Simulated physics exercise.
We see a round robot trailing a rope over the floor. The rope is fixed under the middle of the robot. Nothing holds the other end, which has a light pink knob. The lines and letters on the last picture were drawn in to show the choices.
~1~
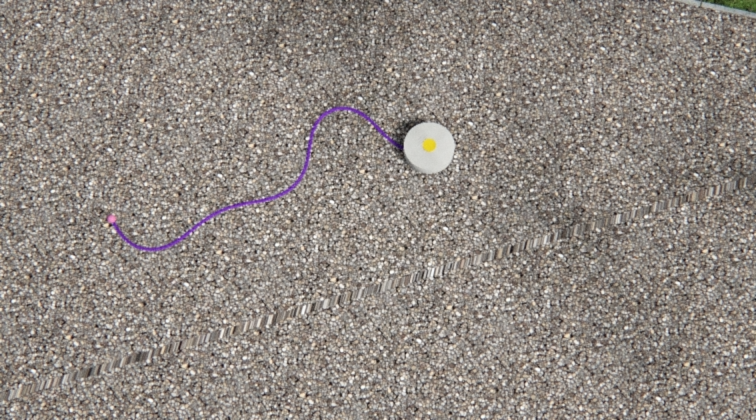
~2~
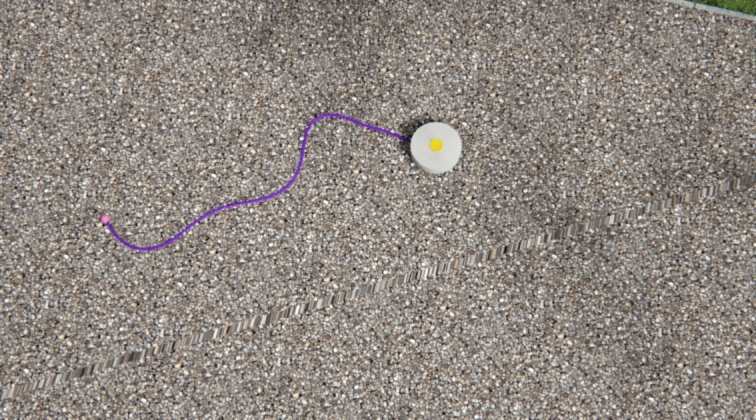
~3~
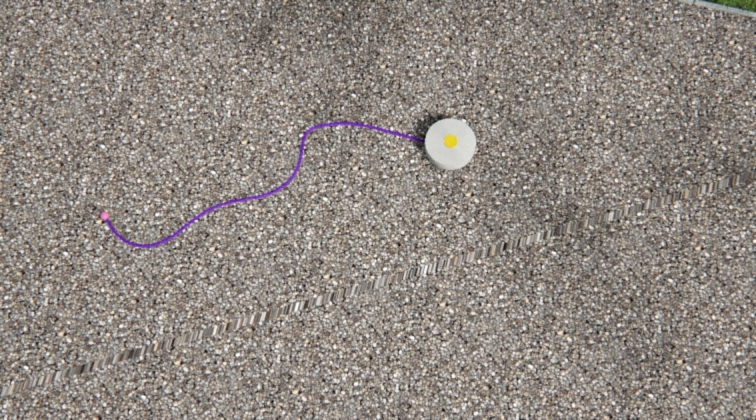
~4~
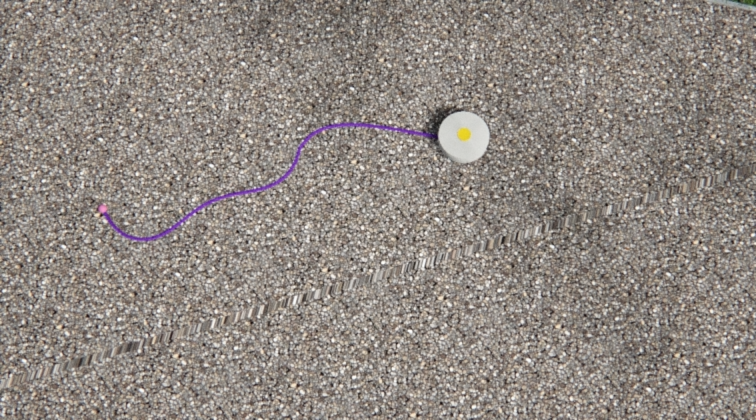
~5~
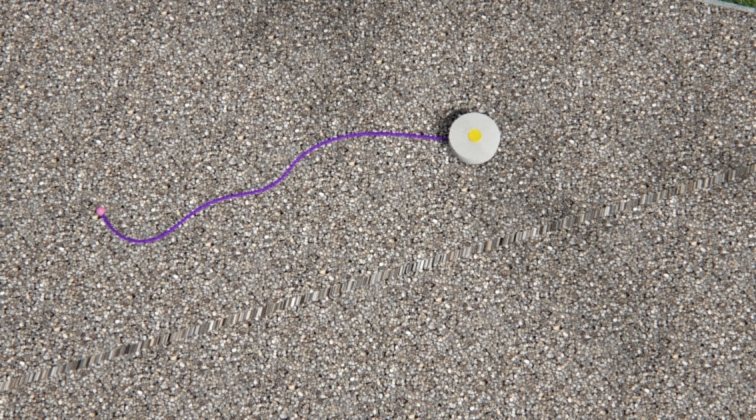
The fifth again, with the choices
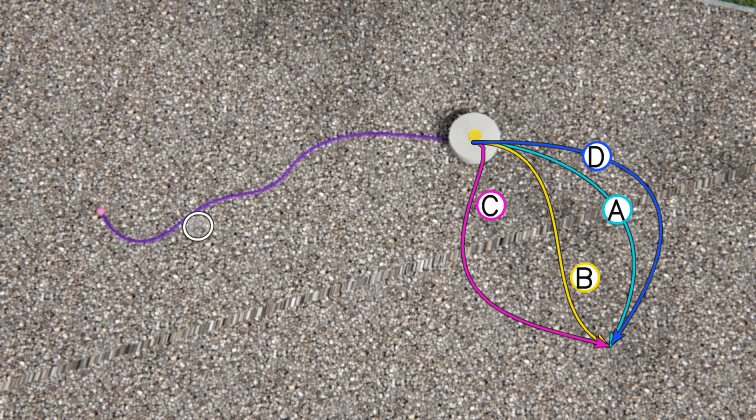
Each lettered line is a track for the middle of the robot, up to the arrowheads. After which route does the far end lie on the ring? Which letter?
Route C brings it to the ring.
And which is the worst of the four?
D.
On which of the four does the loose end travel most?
That is D.
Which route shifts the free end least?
That is C.
On the marked copy, A from (473, 142) via (610, 199) to (610, 346); B from (473, 142) via (555, 227) to (608, 345); C from (473, 142) via (469, 277) to (608, 346); D from (473, 142) via (641, 181) to (612, 343); the ring at (198, 226).
Following C. Soon after the start, robot (464, 238), middle of the rope (279, 175), free end (100, 211).
Later, robot (530, 321), middle of the rope (325, 242), free end (117, 221).
In the end, robot (612, 344), middle of the rope (398, 279), free end (195, 226); the free end is on the ring.
As for the rest, A leaves the free end at (242, 199); B leaves the free end at (212, 206); D leaves the free end at (260, 194).
